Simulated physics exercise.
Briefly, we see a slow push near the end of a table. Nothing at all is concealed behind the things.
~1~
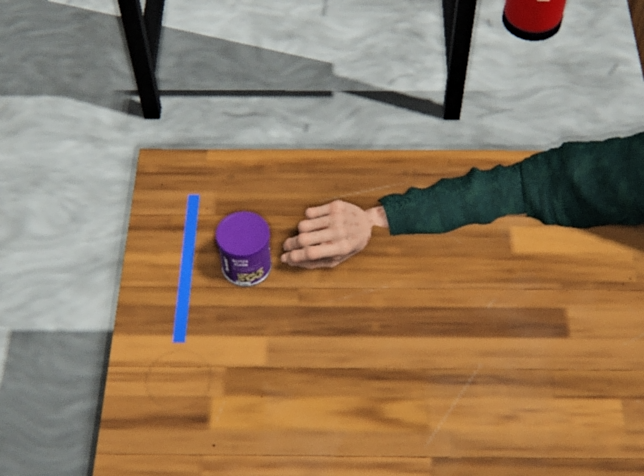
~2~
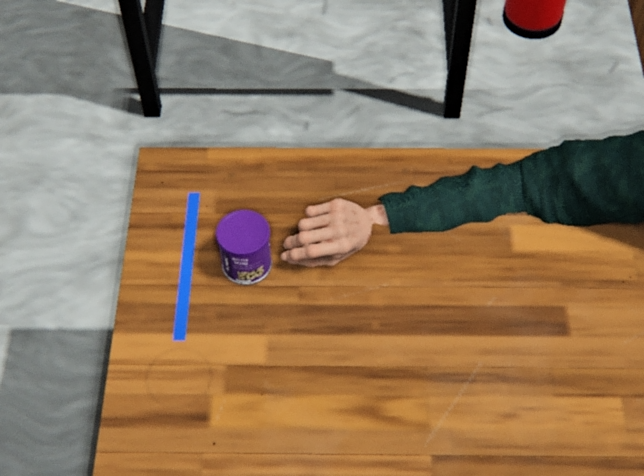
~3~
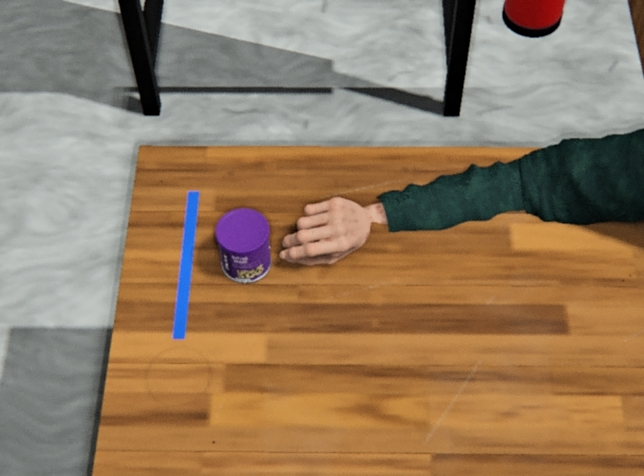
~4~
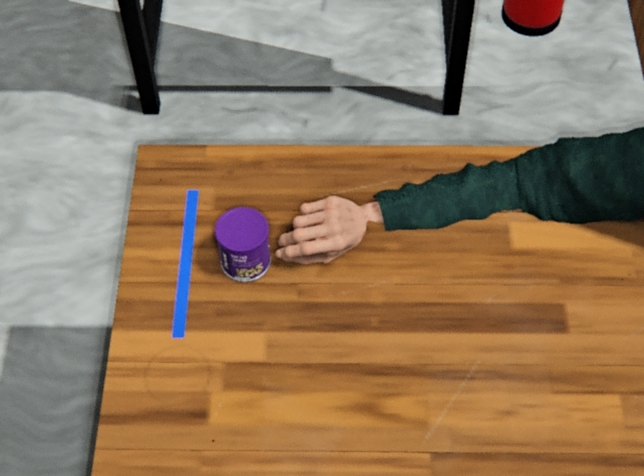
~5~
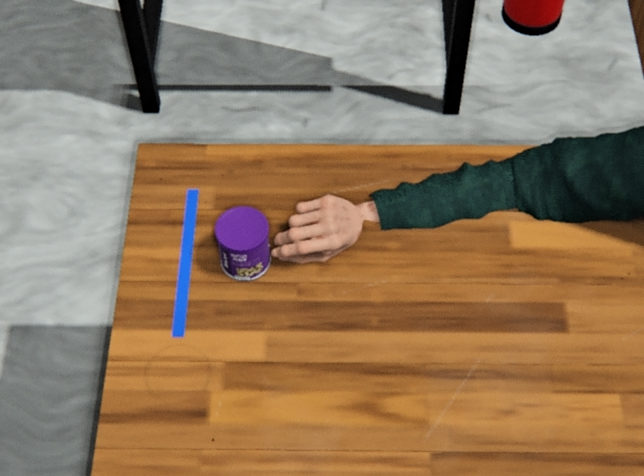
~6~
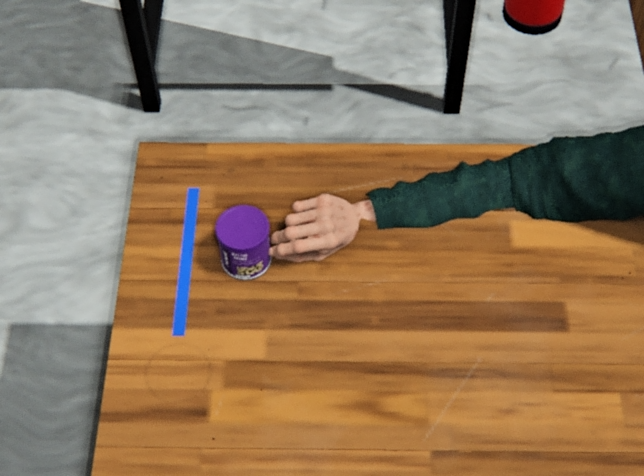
A purple tin stands near the left end of a wooden table, seen from above at a steep angle, with a pale grey floor beyond. A blue strip lies to the tin's left, a hand in a dark green sleeve rests to its right, and black legs and a red object appear behind. The hand edges slightly left toward the tin, which barely shifts, while the view drifts very slightly.
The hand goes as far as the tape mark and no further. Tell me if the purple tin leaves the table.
In this case the purple tin does not fall.
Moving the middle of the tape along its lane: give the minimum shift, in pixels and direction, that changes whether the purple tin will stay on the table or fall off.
Shift needed: About 32 pixels, direction left.
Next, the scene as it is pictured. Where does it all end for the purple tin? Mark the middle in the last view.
(151, 243).
Then, 0.52 s on from there, purple tin displaced a little near (221, 243).
Then, 1.08 s on from there, purple tin displaced about its own width near (192, 243).
Then, 1.58 s on from there, purple tin displaced about its own width near (166, 243).
In the end, the purple tin remains on top, near (151, 243).
